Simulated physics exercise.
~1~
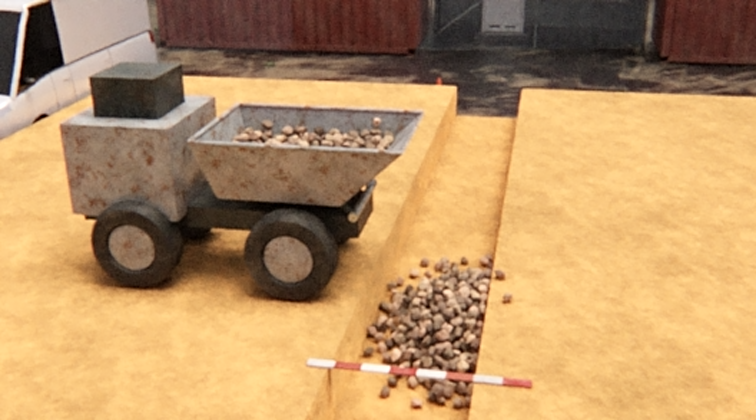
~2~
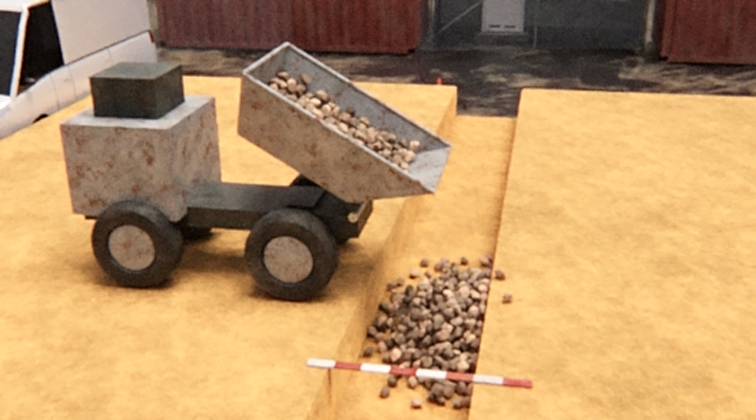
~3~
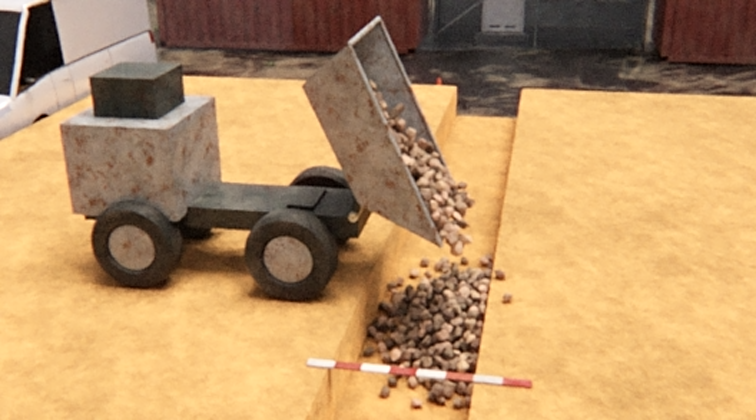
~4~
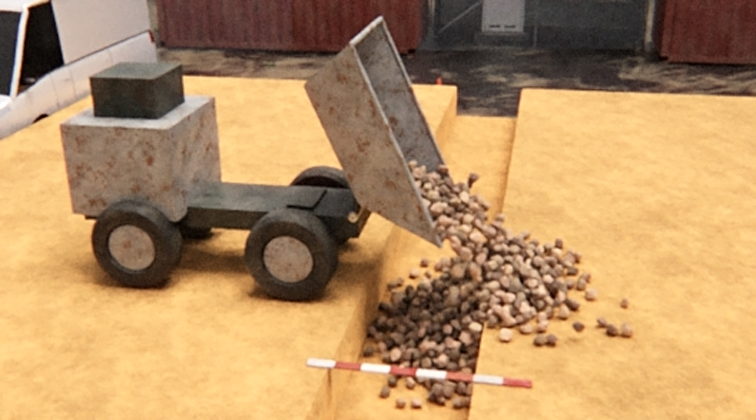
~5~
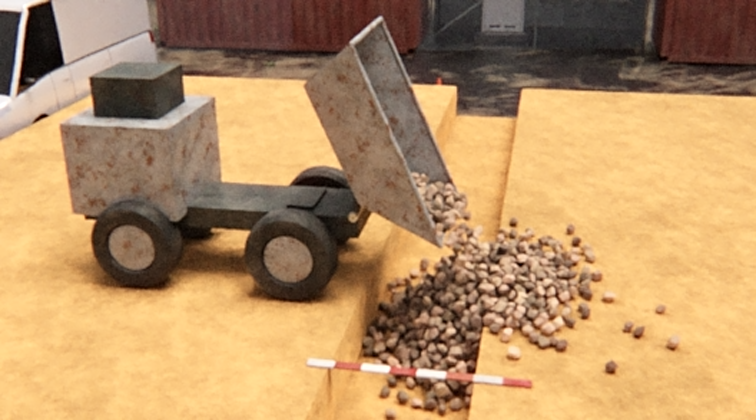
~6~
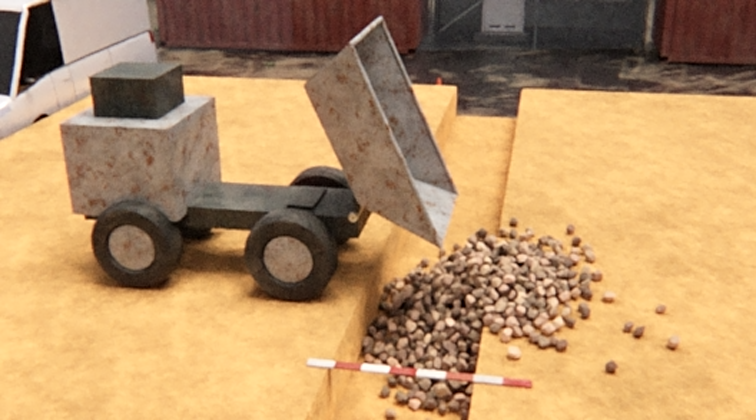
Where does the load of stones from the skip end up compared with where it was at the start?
At the start the load sits up in the dumper's skip, and by the end it lies lower and further right, heaped in the trench with some stones scattered on the ground beyond it.
